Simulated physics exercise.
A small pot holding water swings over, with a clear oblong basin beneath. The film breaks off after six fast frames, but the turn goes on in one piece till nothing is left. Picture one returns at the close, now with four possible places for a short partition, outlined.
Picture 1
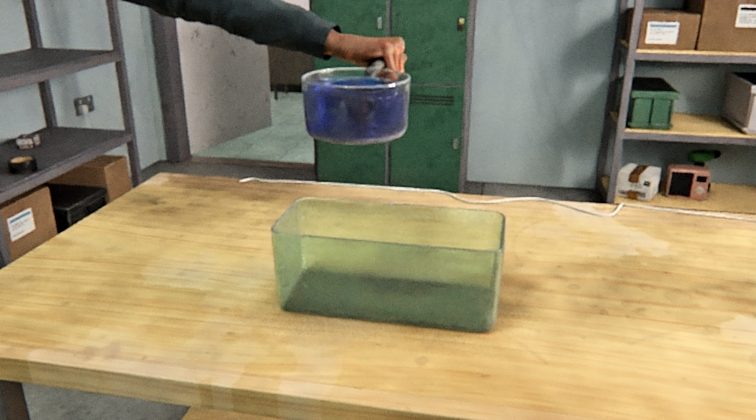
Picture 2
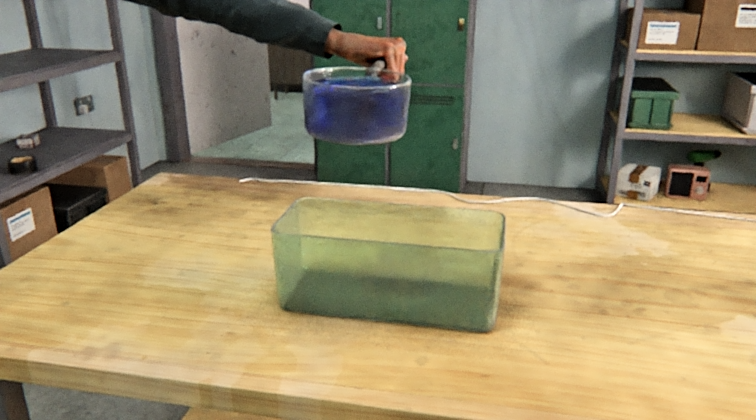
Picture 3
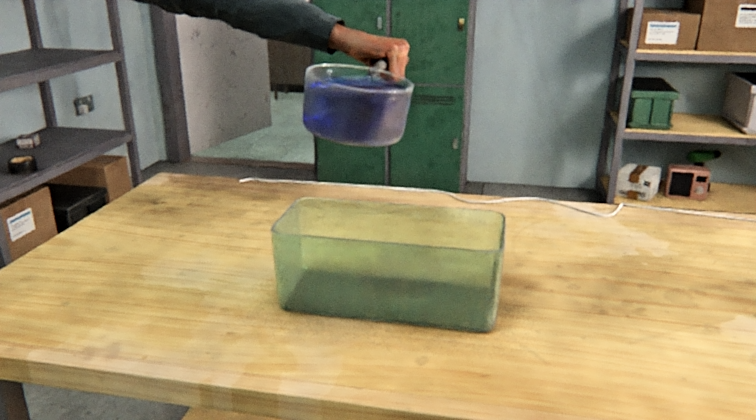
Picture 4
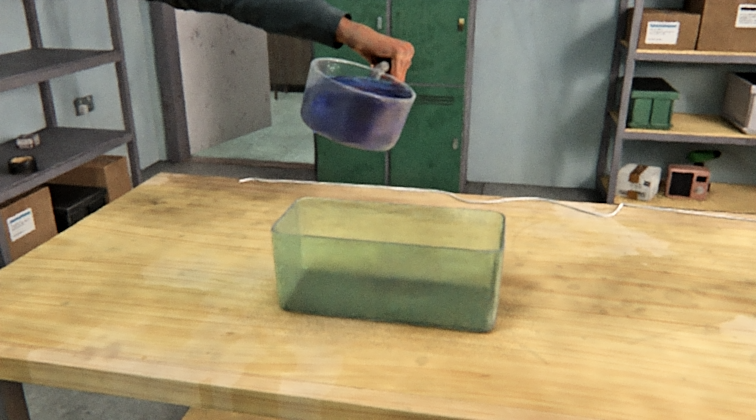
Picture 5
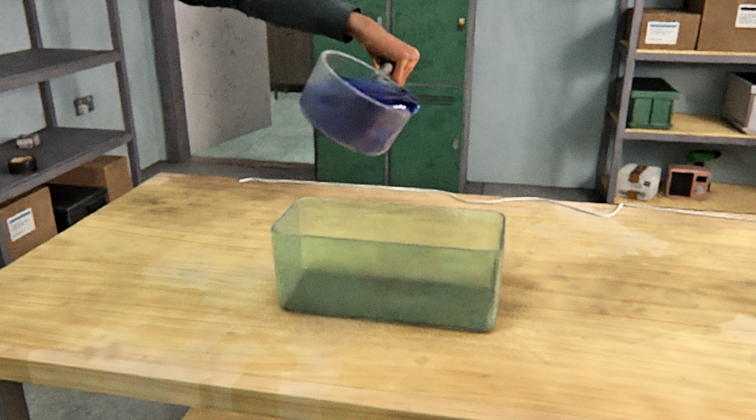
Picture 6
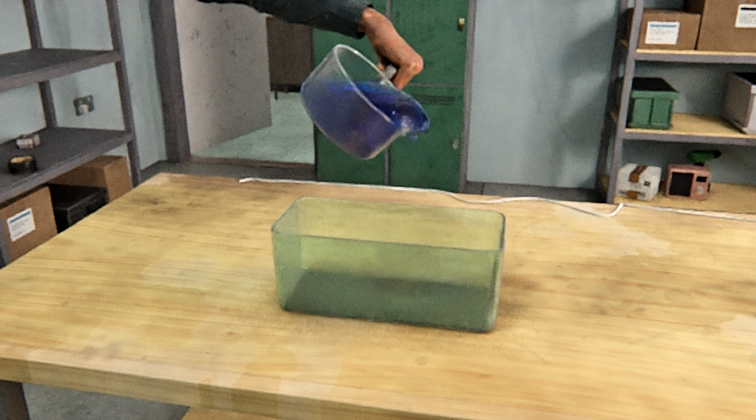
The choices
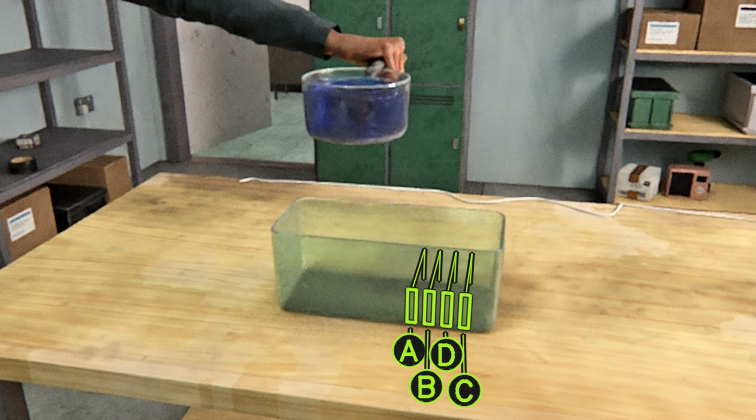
Above a clear basin on a wooden table, a hand tilts a pot of blue water rightward until water crosses its lip.
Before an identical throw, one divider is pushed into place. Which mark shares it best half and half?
It is B.
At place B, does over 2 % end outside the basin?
Yes.
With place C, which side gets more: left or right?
The left side.
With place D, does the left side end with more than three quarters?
No.
On the marked copy, A at (410, 329); B at (427, 330); C at (463, 334); D at (445, 332).
With A, about 36 % ends left of the wall and 58 % right of it; 6 % is lost outside.
With B, about 49 % ends left of the wall and 45 % right of it; 6 % is lost outside.
With C, about 79 % ends left of the wall and 14 % right of it; 8 % is lost outside.
With D, about 67 % ends left of the wall and 28 % right of it; 5 % is lost outside.
